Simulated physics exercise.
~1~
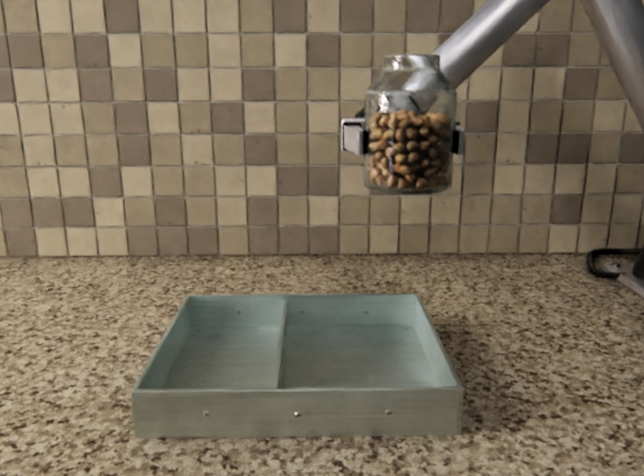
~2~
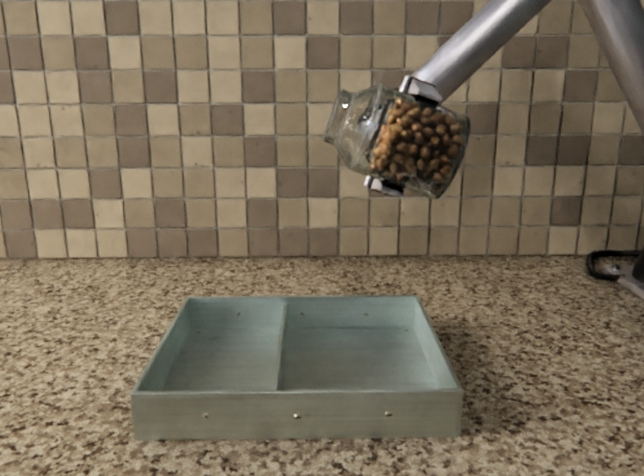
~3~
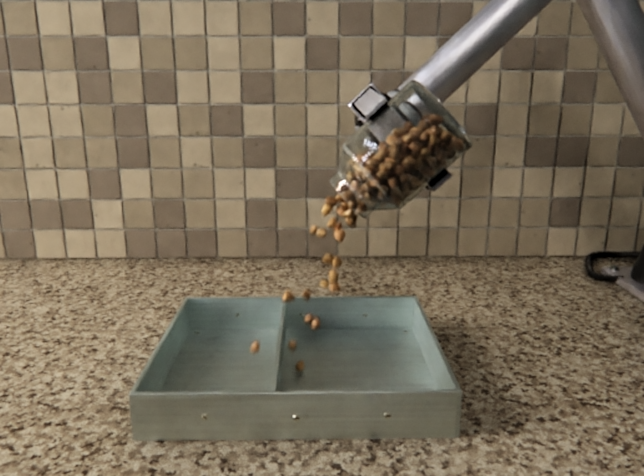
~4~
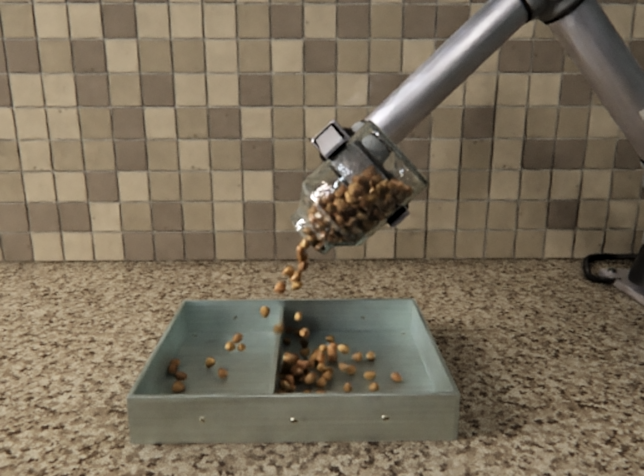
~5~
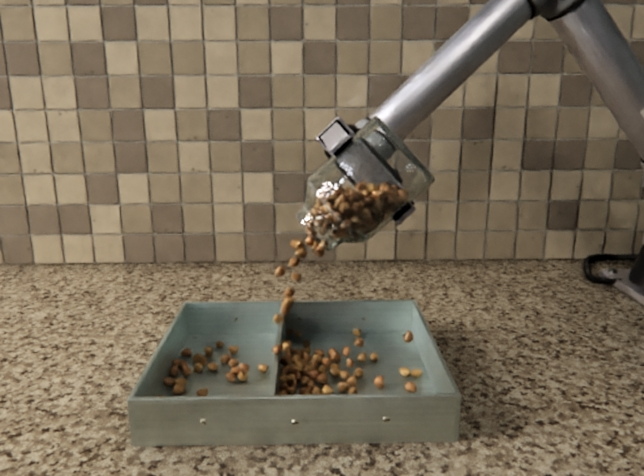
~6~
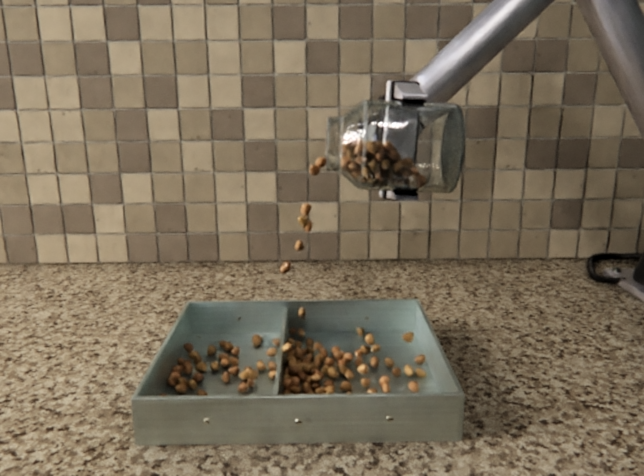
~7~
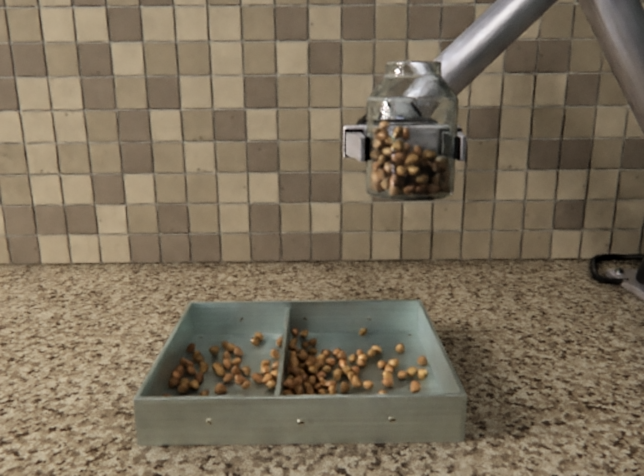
A robotic arm tipping a glass jar of dried beans over a divided blue-green tray, spilling into both sections, then righting it partly full.
